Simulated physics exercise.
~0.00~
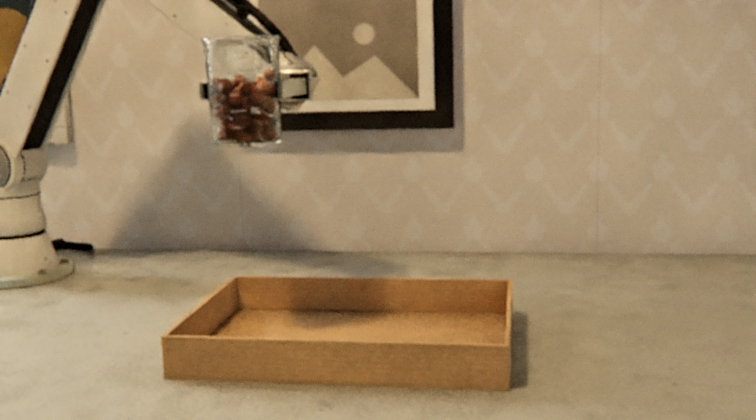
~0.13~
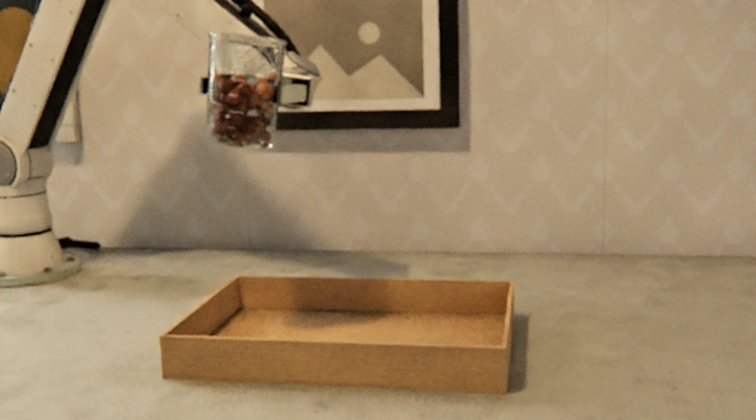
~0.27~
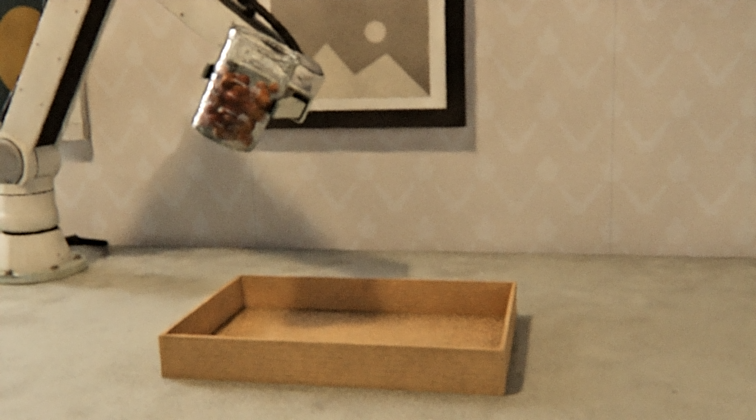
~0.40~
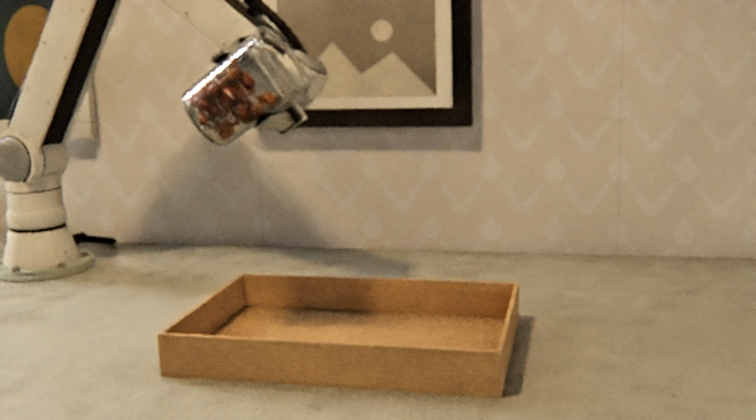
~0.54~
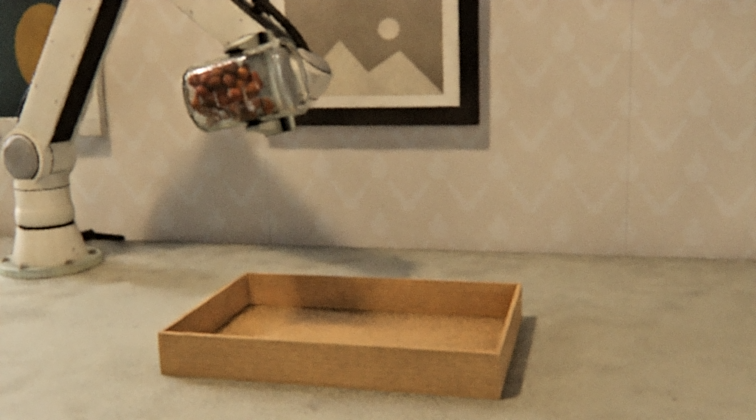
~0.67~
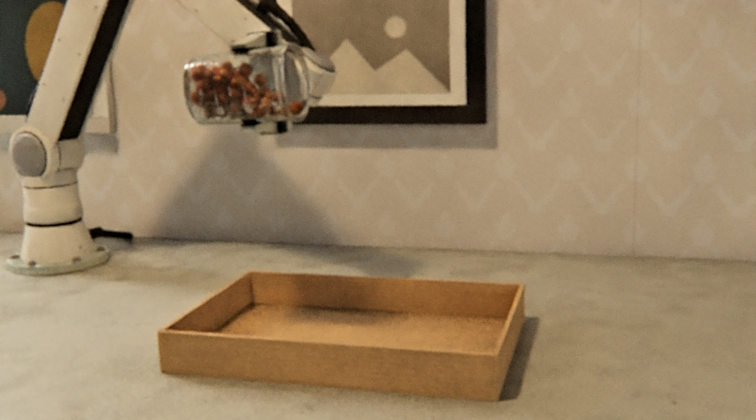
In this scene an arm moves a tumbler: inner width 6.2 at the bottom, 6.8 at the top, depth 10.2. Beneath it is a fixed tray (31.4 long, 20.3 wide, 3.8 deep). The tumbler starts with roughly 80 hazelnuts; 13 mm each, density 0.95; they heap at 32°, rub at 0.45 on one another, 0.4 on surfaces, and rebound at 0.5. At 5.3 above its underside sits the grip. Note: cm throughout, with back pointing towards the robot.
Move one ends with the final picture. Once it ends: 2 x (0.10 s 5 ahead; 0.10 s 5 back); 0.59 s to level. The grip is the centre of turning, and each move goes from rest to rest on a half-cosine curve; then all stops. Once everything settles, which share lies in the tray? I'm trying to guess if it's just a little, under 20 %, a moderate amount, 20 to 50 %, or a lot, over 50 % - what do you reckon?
I reckon a lot.
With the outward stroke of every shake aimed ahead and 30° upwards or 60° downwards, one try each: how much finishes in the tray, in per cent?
Estimates, in order: 95 % then 25 %.
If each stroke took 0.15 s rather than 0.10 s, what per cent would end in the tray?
In that case around 70 per cent.
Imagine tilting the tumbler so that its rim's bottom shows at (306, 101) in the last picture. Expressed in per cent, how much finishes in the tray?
It comes out near 30 percent.
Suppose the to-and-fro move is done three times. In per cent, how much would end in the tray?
Then roughly 85 percent.
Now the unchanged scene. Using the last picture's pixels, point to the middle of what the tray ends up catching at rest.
I'd say somewhere near (453, 347) in the final view.
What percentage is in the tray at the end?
I'd say some 85 per cent of it.
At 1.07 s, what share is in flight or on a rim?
About 13 per cent.
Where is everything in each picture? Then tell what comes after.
The first frame shows tumbler middle at (244, 92), level; upper third of the load around (248, 90), from x 215 to 270, top at y 75; 84 in the tumbler.
The second frame shows tumbler middle at (244, 92), tilted 8° forward; upper third of the load around (241, 91), from x 215 to 270, top at y 80.
The third frame shows tumbler middle at (244, 91), tilted 30° forward; upper third of the load around (238, 90), from x 205 to 275, top at y 70.
The fourth frame shows tumbler middle at (244, 90), tilted 56° forward; upper third of the load around (231, 85), from x 195 to 275, top at y 65.
The fifth frame shows tumbler middle at (245, 88), tilted 78° forward; upper third of the load around (230, 79), from x 195 to 270, top at y 65.
The sixth frame shows tumbler middle at (246, 87), tilted 86° forward; upper third of the load around (224, 80), from x 195 to 295, top at y 70; 84 in the tumbler.
By 1.07 s, tilted 86° forward, highest piece 25 above the table; 54 in the tray, 19 in the tumbler, 11 in flight or on a rim.
By 1.46 s, tilted 22° forward, highest piece 25 above the table; 70 in the tray, 11 in the tumbler, 3 on the table or floor.
By 1.86 s, level, highest piece 24 above the table; 70 in the tray, 11 in the tumbler, 3 on the table or floor.
By 2.91 s, level, highest piece 24 above the table; 70 in the tray, 11 in the tumbler, 3 on the table or floor.
Final count, 70 in the tray, 11 in the tumbler, 3 on the table or floor. That is 83 % in the tray.
